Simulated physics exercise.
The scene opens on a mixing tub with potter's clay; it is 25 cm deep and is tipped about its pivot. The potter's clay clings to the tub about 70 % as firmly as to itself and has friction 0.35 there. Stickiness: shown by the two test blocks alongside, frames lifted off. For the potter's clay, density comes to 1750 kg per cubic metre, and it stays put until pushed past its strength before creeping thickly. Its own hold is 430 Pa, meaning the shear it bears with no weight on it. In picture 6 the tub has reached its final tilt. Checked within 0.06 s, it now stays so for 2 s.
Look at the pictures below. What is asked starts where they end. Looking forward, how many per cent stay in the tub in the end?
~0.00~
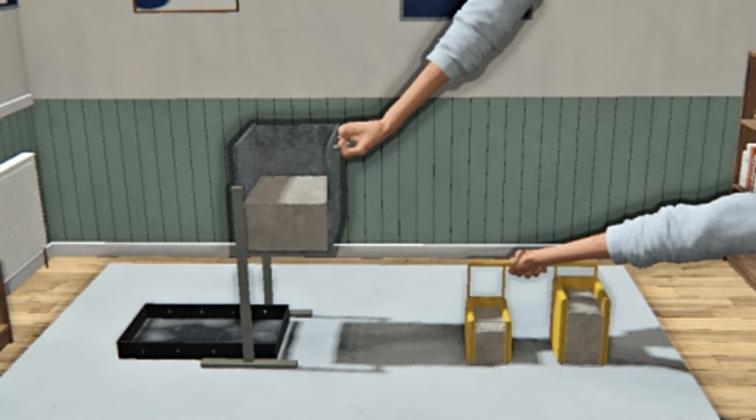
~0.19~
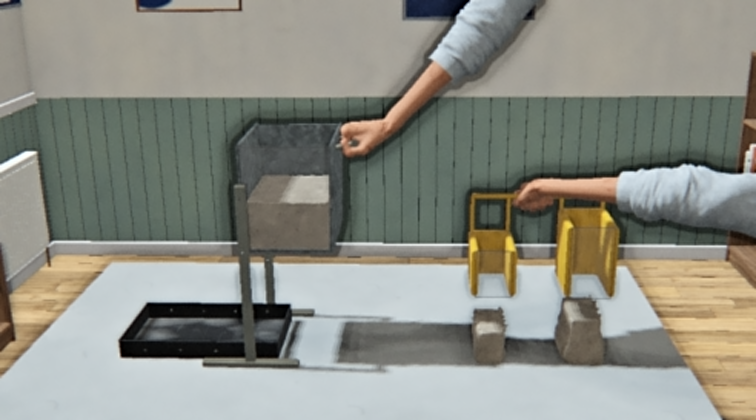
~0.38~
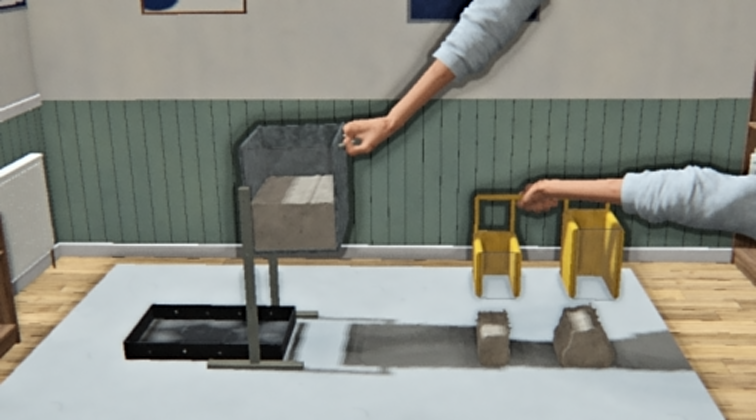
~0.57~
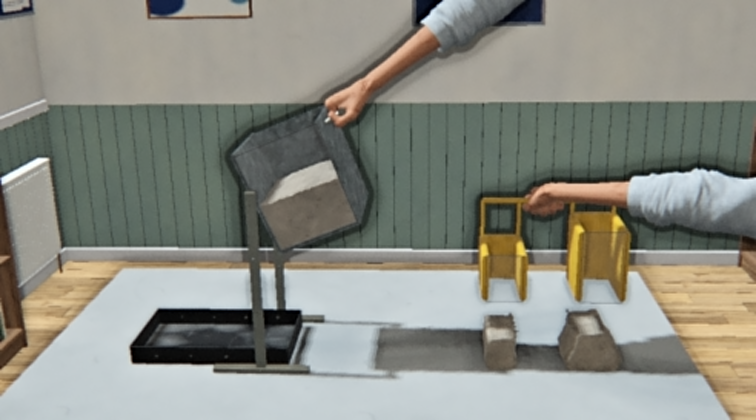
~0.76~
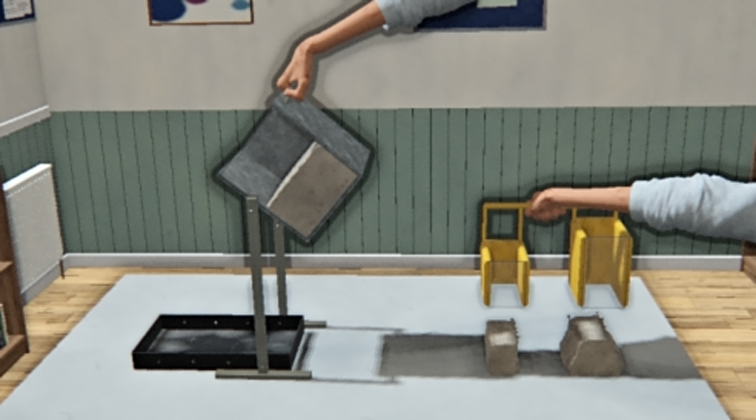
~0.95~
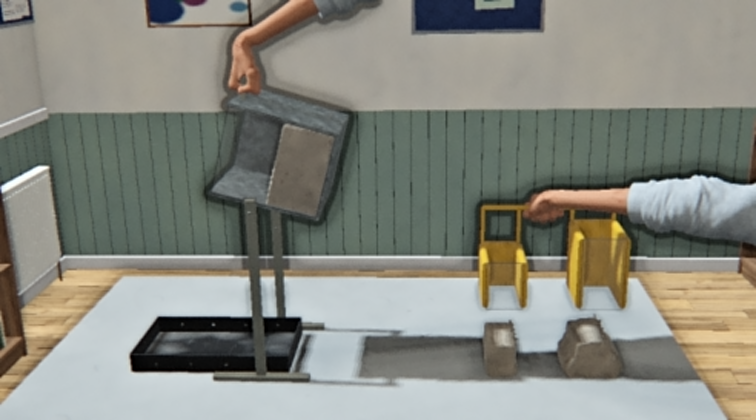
About 100 %.
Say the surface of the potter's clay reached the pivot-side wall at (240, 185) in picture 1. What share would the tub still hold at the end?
Then about 100 %.
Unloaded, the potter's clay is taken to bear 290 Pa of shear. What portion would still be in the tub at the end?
100 %.
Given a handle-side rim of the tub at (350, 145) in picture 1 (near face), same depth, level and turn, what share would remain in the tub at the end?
Roughly 100 %.
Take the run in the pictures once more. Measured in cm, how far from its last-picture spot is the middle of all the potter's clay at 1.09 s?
Roughly 1 centimetres.
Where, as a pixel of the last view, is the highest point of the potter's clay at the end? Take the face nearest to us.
Around (270, 145).
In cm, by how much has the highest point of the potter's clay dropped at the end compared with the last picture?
4 cm or so.
After 1.09 s, the tub is at 75 degrees and holds 100 %.
After 1.26 s, the tub is at 75 degrees and holds 100 %.
After 1.43 s, the tub is at 75 degrees and holds 100 %.
After 1.60 s, the tub is at 75 degrees and holds 100 %.
After 2.95 s, at the end, the tub is at 75 degrees and holds 100 %.
